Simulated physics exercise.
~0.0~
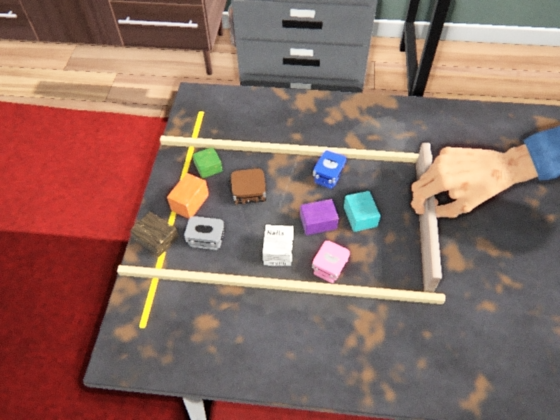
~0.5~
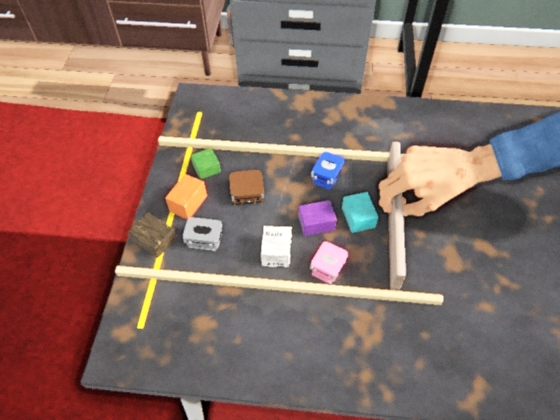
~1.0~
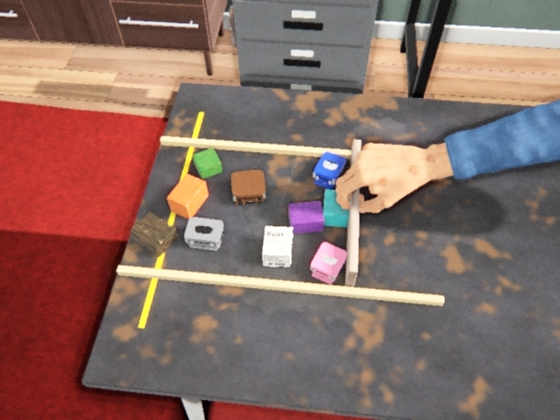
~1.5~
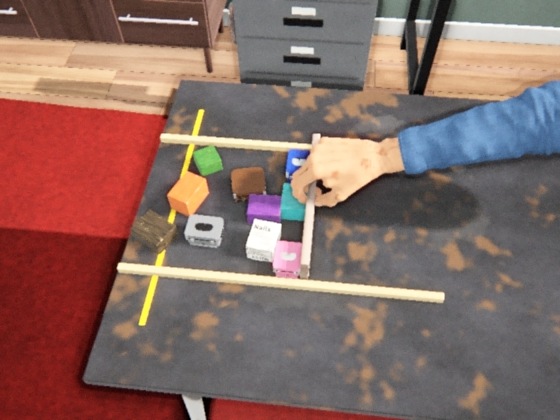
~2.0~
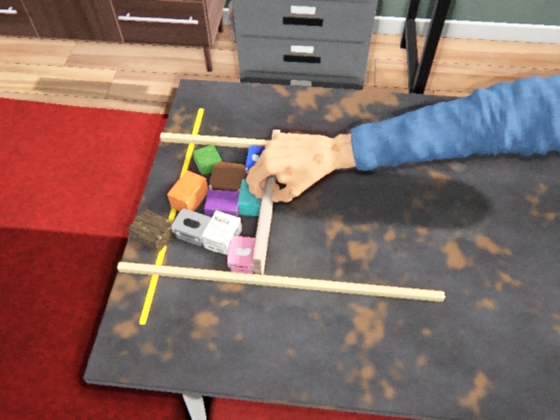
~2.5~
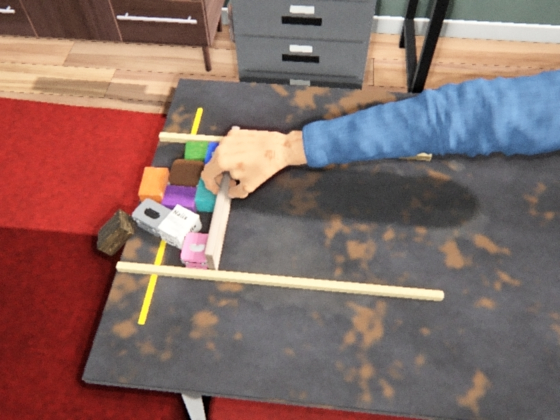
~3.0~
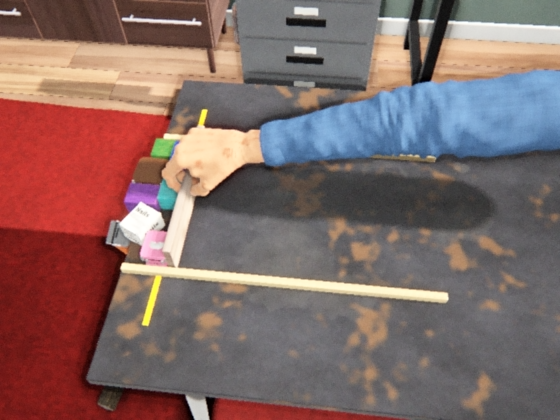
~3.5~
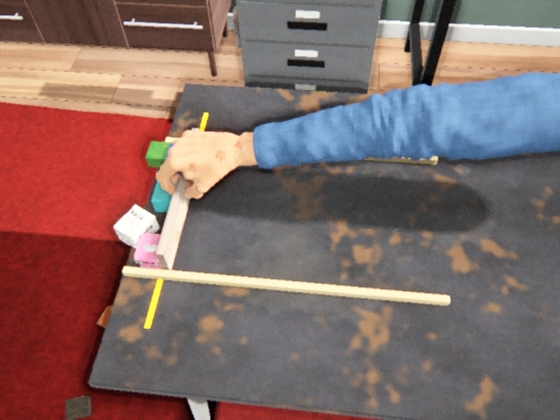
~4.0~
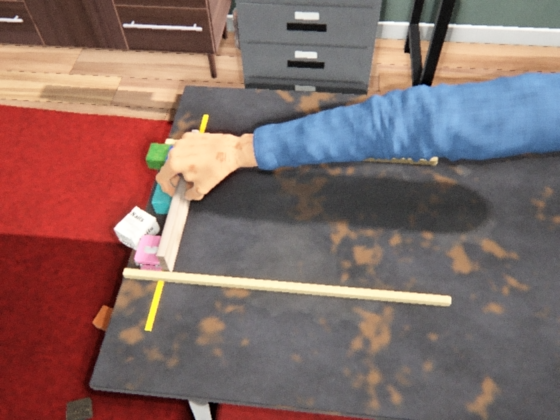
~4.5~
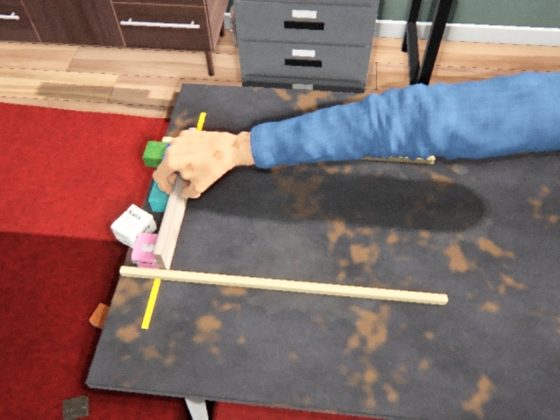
On a dark table, a hand slides a board left, pushing several blocks off the edge.
